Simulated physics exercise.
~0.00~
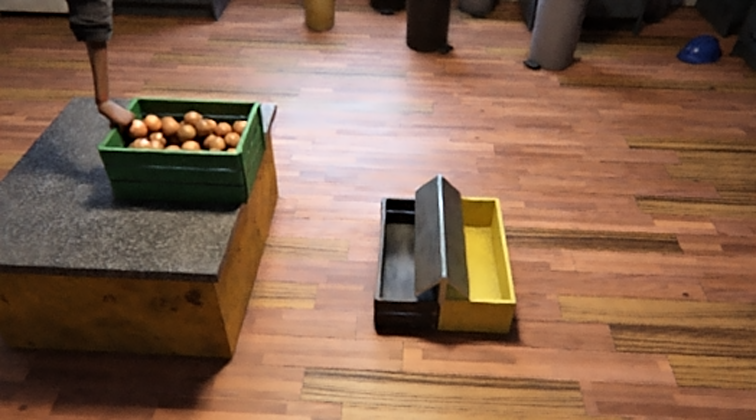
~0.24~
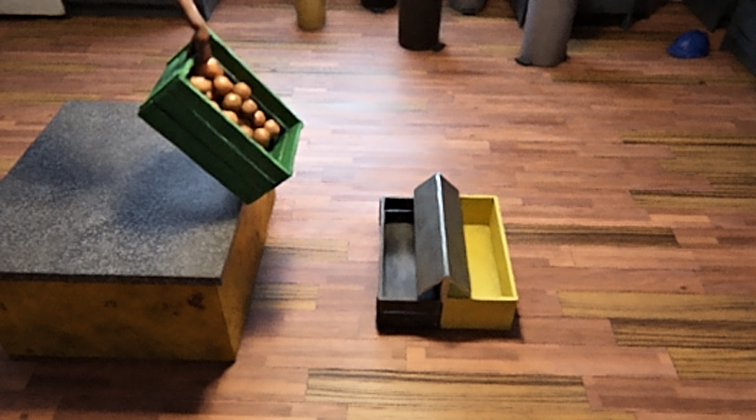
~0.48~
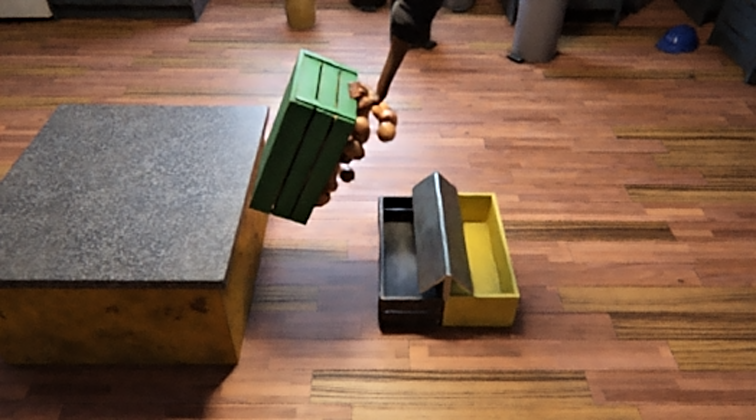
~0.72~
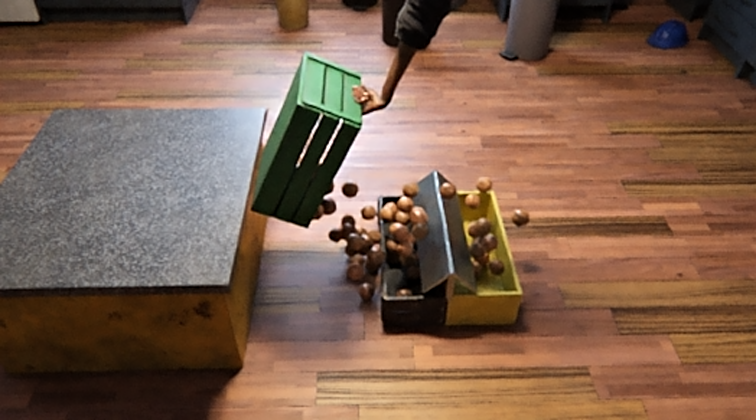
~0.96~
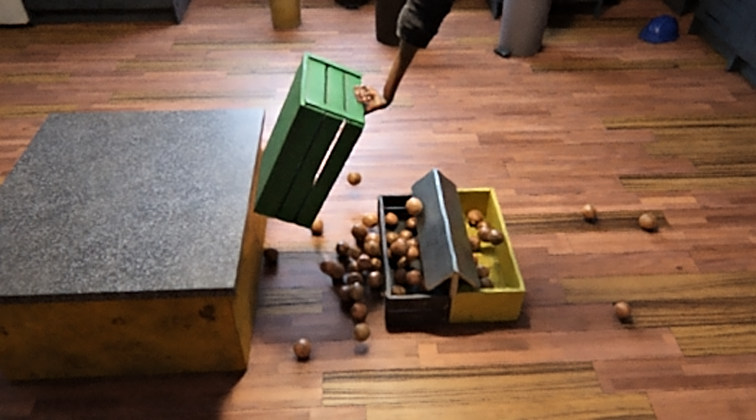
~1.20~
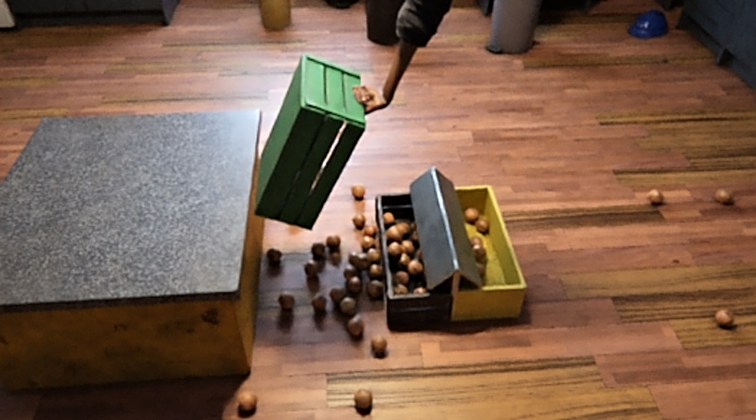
On a wood-plank floor, a green crate full of round brown onions sits on a dark-topped bench, with a black tub and a yellow tub side by side to its right, a ridge capping their divide. A hand tips the crate up over the bench edge. The crate swings steeply over to the right, and the onions begin spilling out. They tumble in a cluster onto the ridge and into both tubs. Many drop short onto the floor, while a few roll off to the right. At the end, the hand holds the crate tilted, with onions in both tubs and scattered around them.
